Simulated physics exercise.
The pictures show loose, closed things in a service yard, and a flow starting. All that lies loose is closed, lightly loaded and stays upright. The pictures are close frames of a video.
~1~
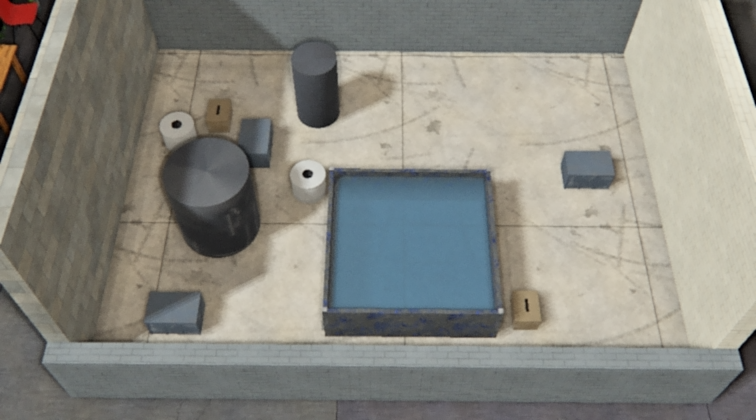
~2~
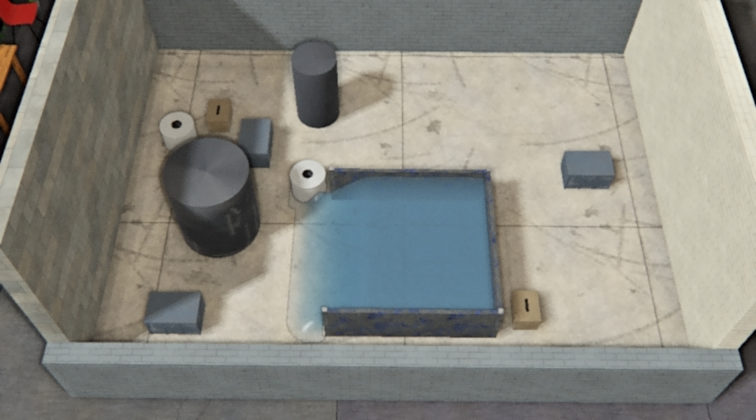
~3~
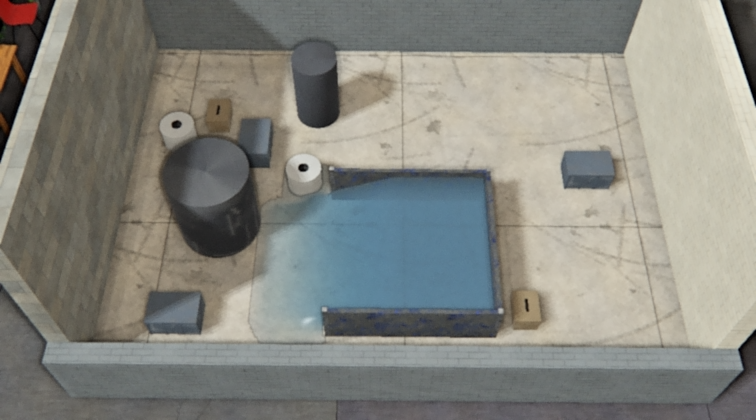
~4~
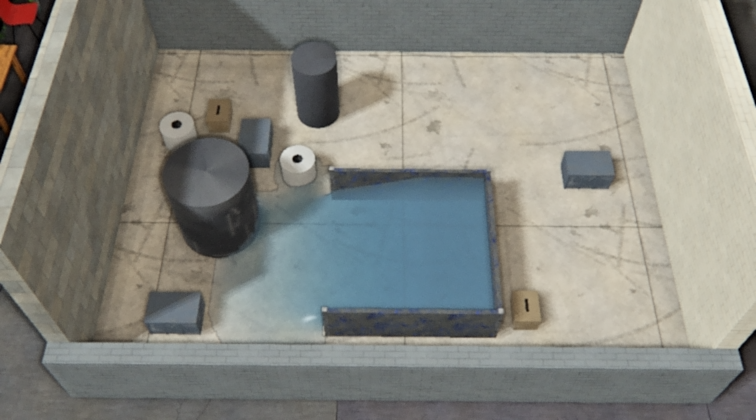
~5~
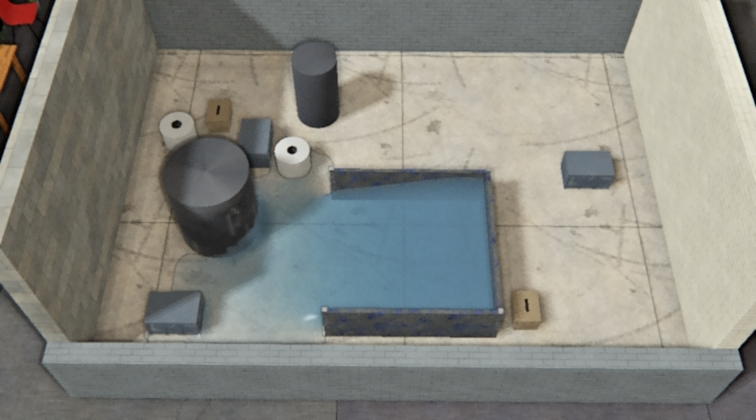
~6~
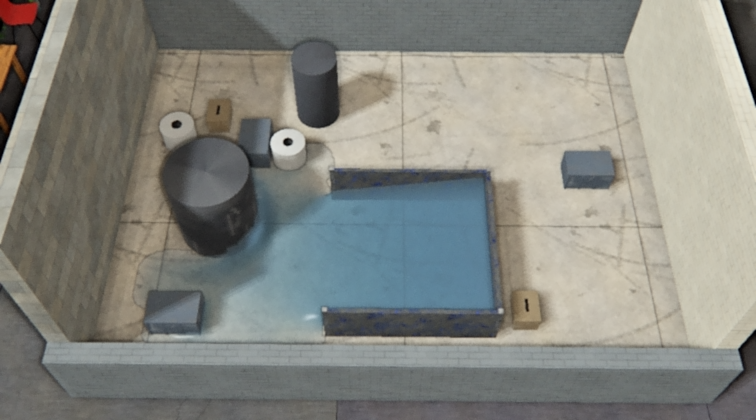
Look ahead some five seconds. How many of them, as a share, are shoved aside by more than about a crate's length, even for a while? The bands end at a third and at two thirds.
It is at least two thirds.
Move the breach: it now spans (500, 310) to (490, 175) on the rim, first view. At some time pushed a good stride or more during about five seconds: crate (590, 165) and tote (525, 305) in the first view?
In turn: Moved that far, that far or more.
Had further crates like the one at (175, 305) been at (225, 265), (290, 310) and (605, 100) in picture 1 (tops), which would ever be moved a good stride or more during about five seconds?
As listed: That far or more, that far or more, no.
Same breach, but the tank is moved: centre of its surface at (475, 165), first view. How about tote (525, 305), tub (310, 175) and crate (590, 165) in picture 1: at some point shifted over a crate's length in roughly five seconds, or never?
One after the other: Never so far, pushed that far, never so far.
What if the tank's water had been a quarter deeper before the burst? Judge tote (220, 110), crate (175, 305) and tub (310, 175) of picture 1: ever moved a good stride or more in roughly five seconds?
In that order: Shifted that much, swept aside, moved that far.
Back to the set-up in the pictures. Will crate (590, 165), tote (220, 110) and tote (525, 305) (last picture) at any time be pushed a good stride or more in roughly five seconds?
As listed: Short of that, shifted that much, not that far.
A moment on, 1 of 7 are well off their spots; 0 afloat.
Next, 3 of 7 are well off their spots; 3 afloat.
Later, 5 of 7 are well off their spots; 5 afloat.
In the end, 5 of 7 are well off their spots, and 5 have been at some point; 5 afloat.
